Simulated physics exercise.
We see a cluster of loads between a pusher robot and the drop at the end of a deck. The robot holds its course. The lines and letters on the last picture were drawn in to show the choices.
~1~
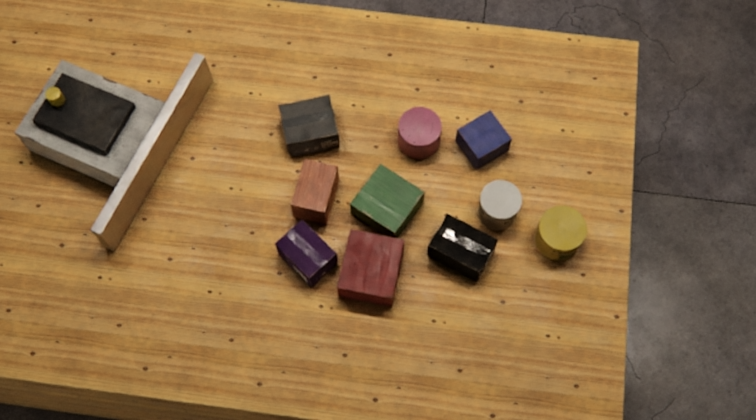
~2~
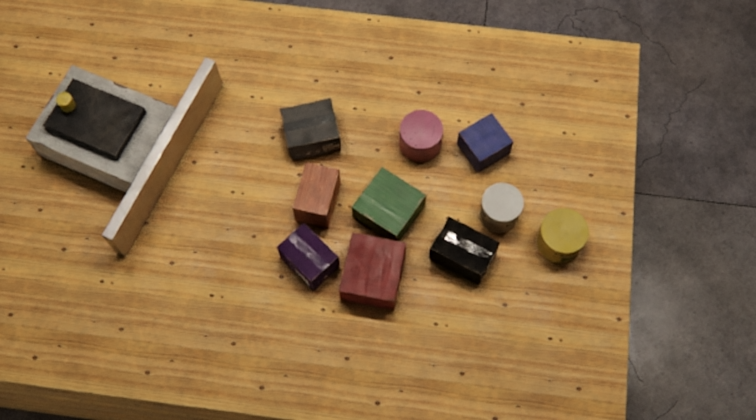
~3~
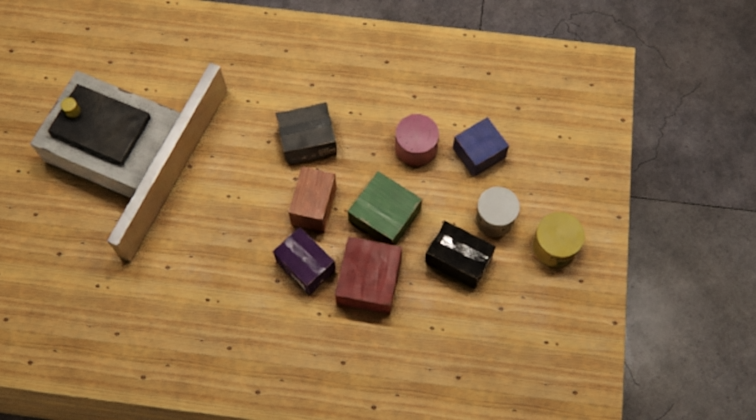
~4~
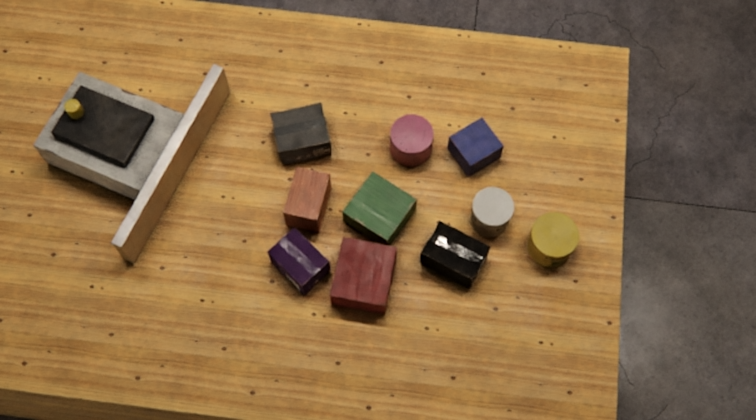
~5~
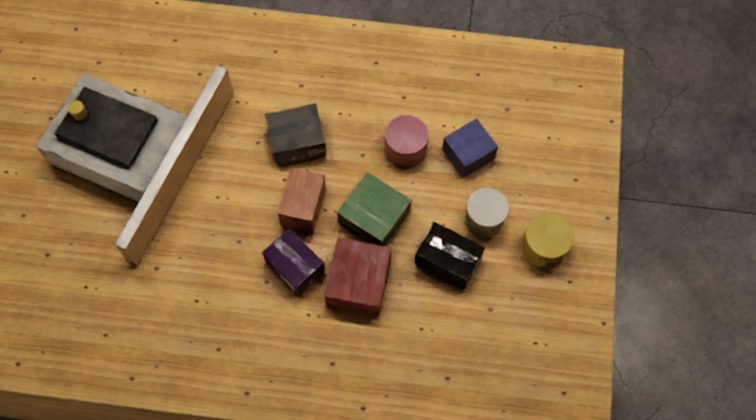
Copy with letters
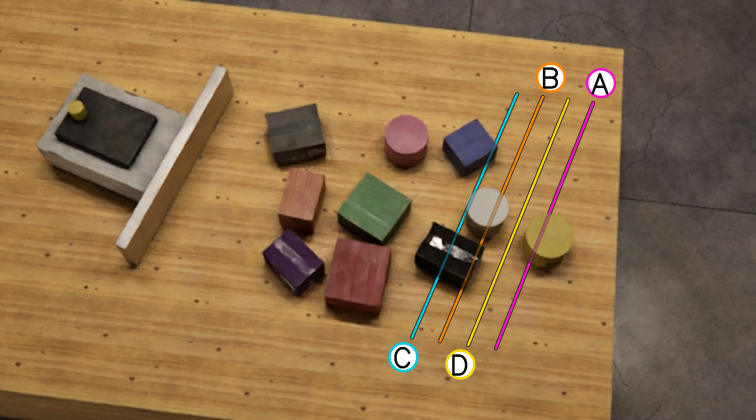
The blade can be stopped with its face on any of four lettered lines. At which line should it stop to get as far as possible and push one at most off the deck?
No farther than D.
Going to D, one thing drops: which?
It is the yellow pail.
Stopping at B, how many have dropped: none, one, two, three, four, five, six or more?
By then, none.
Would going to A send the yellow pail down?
Yes.
On the marked copy, A at (547, 219); B at (494, 213); C at (467, 210); D at (521, 216).
With D. Early on, robot (235, 143); purple parcel (299, 263); grey parcel (348, 158).
Further on, robot (360, 158); white pail (524, 203); black parcel (515, 287).
At the end, robot (457, 169); yellow pail over the edge; blue crate (607, 171); one fallen.
As for the rest, A drops three; B is within the limit but short; C is within the limit but short.
